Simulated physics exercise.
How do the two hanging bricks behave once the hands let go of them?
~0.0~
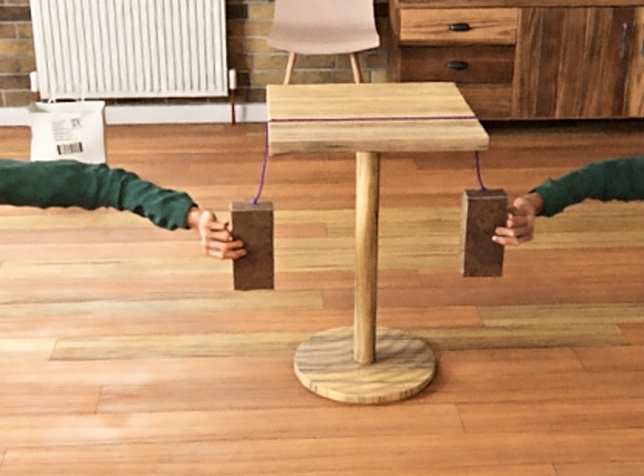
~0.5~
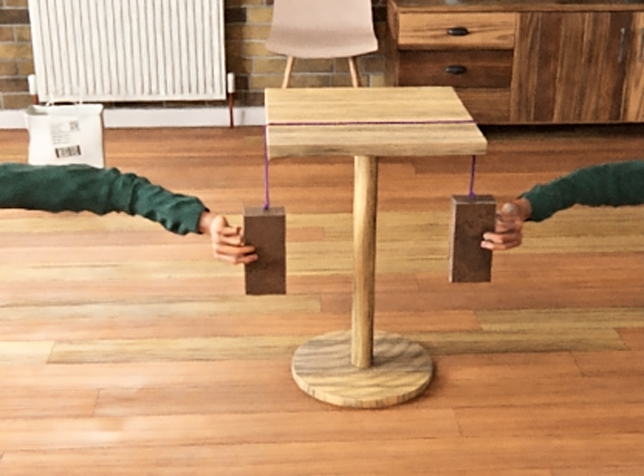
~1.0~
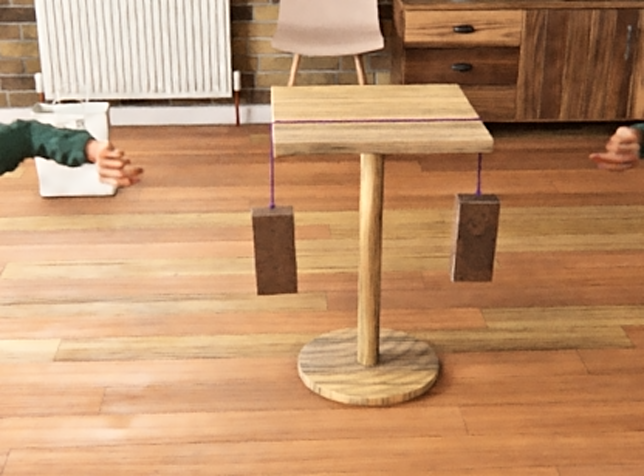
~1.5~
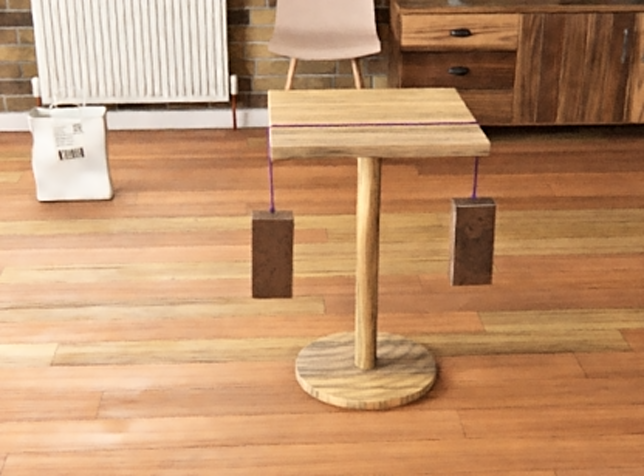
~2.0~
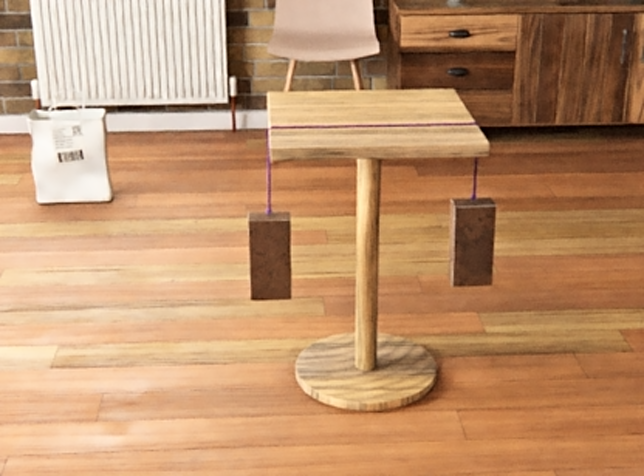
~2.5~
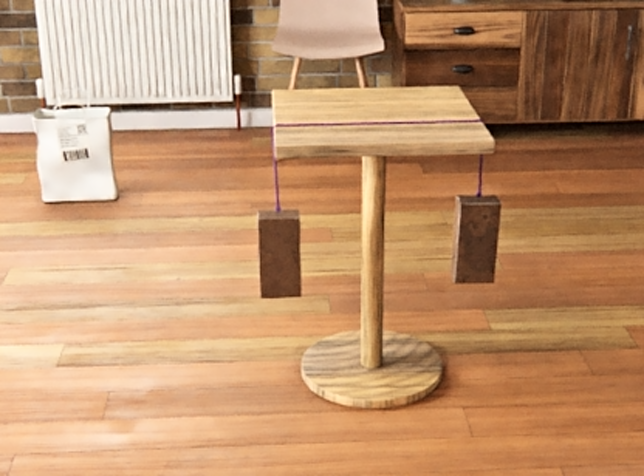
They stay balanced, with the string keeping its place over the table and neither brick sinking or rising.
